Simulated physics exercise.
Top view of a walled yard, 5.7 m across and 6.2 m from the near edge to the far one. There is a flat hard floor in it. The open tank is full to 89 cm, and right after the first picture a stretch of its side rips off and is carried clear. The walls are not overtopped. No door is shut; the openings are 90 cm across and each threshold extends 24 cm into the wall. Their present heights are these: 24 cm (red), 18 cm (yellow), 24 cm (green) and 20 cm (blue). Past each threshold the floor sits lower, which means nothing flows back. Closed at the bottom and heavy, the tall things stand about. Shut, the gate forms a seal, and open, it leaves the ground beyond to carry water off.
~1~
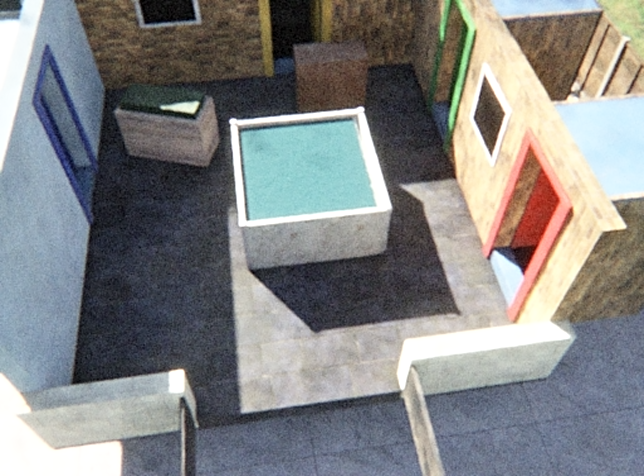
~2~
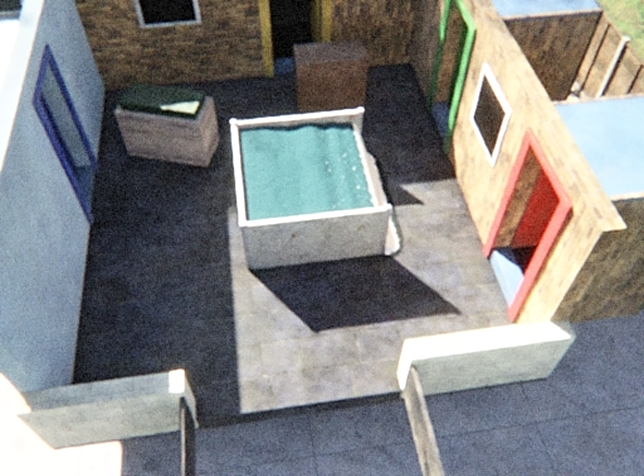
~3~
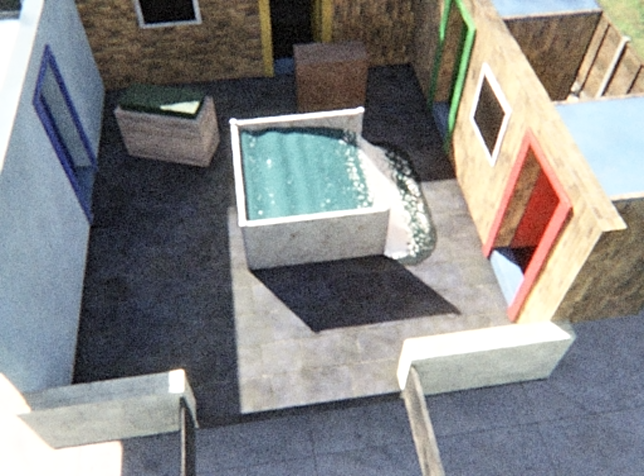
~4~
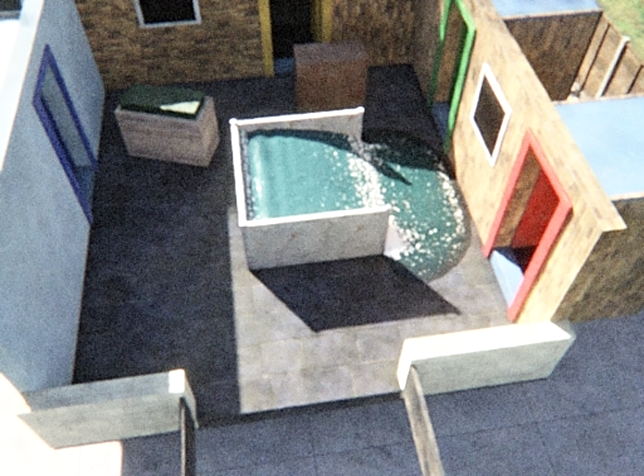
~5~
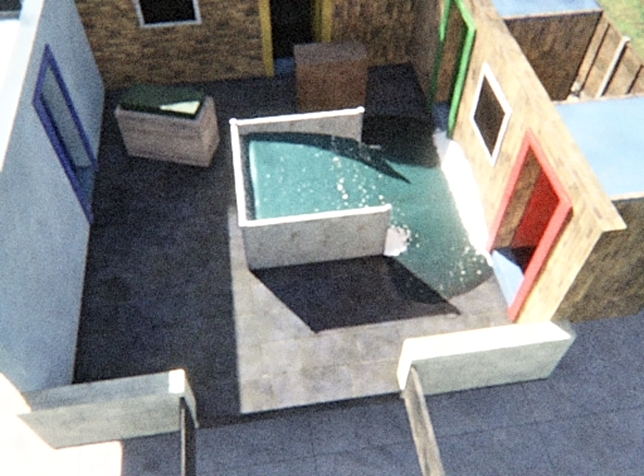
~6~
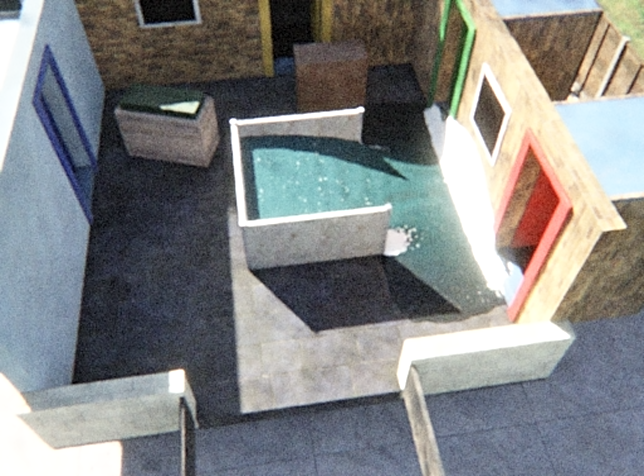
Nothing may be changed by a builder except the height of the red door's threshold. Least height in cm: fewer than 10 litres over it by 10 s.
Approx. 26 cm.
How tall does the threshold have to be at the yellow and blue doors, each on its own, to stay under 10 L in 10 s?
About 9.5 cm at yellow and 14.0 cm at blue.
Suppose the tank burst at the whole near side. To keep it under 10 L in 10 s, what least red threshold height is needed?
Then 15 cm.
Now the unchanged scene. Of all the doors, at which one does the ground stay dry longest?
It's the blue door.
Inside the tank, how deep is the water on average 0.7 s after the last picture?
Some 37 cm.
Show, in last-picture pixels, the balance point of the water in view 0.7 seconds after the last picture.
My guess is close to (375, 201).
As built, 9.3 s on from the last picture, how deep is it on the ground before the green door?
Depth: Near 6.0 cm.
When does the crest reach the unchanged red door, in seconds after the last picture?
Approximately 0.6 s.
Then, 0.7 s after the last picture water covers 25 % of the floor, deepest (59 cm) near (448, 199); 29 cm at the red door, 2 litres in over its 24 cm threshold.
Then, 2.3 s after the last picture water covers 65 % of the floor, deepest (40 cm) near (409, 71); 22 cm at the red door, 11 litres in over its 24 cm threshold.
Then, 9.3 s after the last picture water covers 100 % of the floor, deepest (12 cm) near (162, 405); 7 cm at the red door, 14 litres in over its 24 cm threshold.
At the red door as built, the water peaked near 29 cm, 0.7 s after the last picture.
With a threshold of 21 cm, 29 litres would have come in within the 10 s; with 28.5 cm, 5 litres. So under 10 litres takes about 26 cm.
